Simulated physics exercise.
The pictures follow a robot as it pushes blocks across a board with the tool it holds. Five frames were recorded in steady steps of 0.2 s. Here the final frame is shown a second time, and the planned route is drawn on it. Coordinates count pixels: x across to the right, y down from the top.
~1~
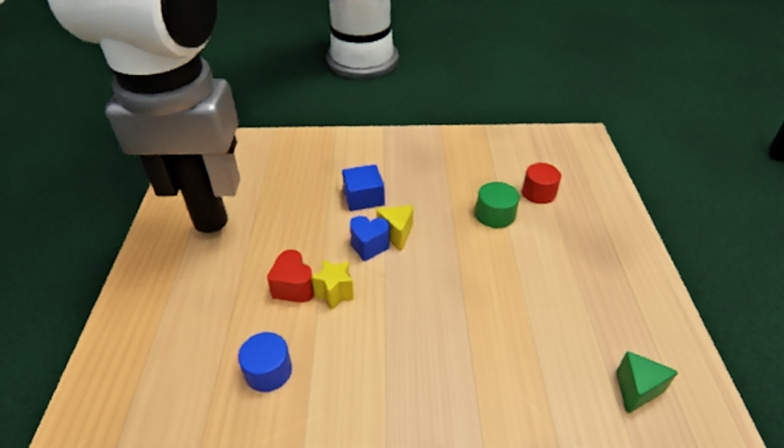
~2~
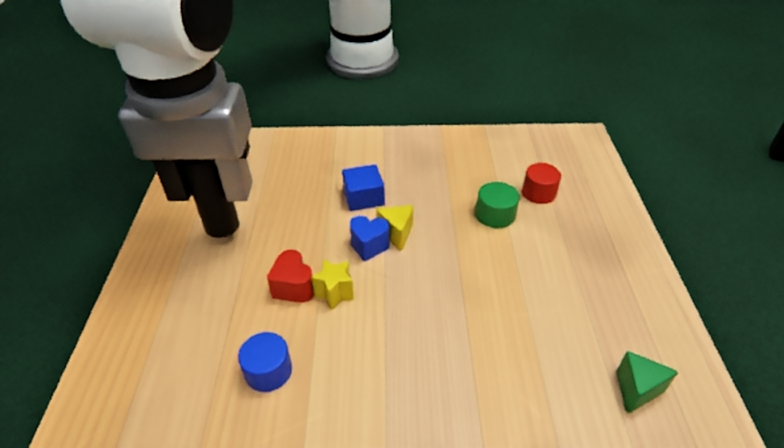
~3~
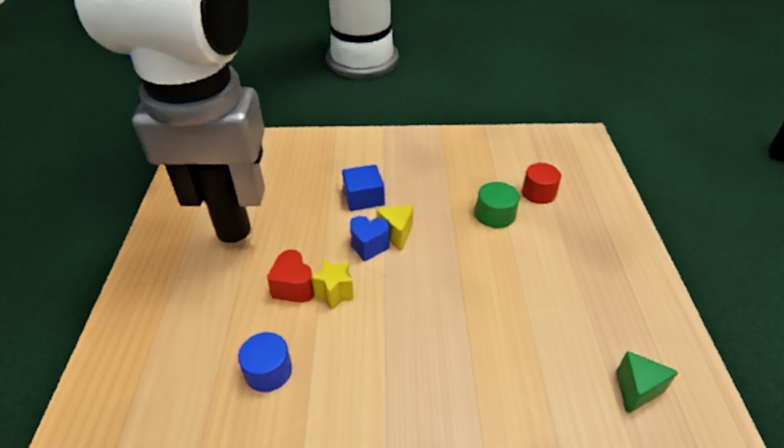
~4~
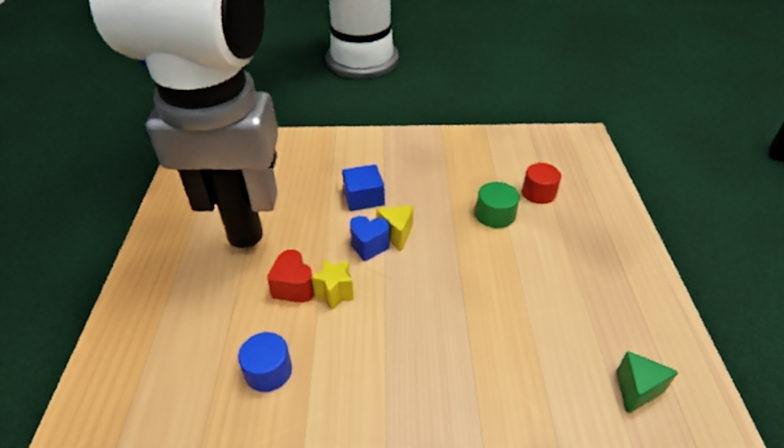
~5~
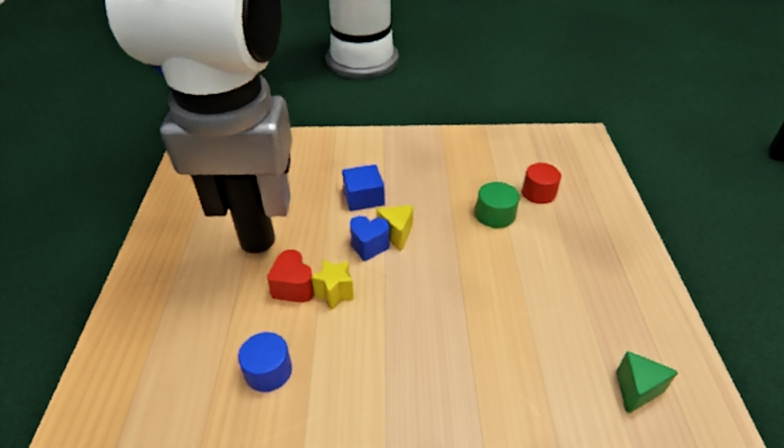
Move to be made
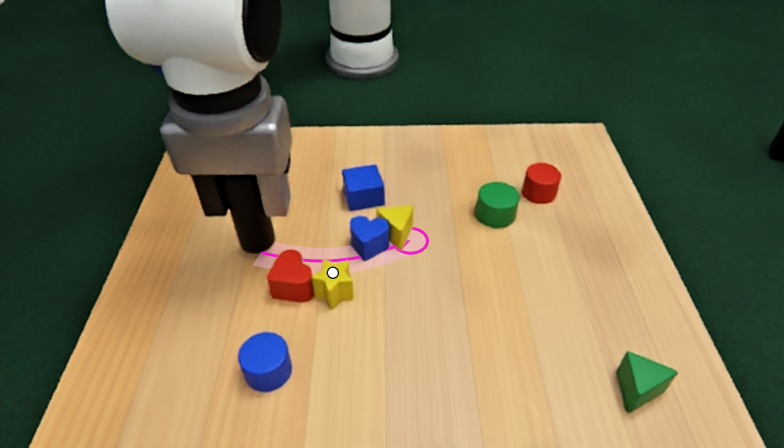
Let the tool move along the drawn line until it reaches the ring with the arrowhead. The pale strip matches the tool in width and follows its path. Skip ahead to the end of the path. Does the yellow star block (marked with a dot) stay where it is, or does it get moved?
If the tool follows that path, the yellow star block stays in its place.
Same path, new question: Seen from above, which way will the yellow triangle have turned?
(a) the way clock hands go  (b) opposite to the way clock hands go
That would be b.
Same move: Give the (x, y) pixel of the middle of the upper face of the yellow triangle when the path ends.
My prediction: (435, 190).
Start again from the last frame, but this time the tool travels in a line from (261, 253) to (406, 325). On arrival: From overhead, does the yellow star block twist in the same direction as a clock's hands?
Answer: No.
The line goes from (261, 253) over (310, 261) and (363, 256) to (410, 240); the dot is on the yellow star block.
What follows on the original path. One third of the way, tool at (309, 249); red heart-shaped block at (296, 272), turned 35° clockwise.
Two thirds of the way, tool at (363, 245); red heart-shaped block at (296, 272), turned 35° clockwise; blue heart-shaped block at (389, 222); yellow triangle at (411, 207), turned 15° anticlockwise.
At the end, tool at (411, 229); red heart-shaped block at (296, 272), turned 35° clockwise; yellow star block unmoved; blue square unmoved; blue heart-shaped block at (435, 206); yellow triangle at (435, 190), turned 50° anticlockwise.
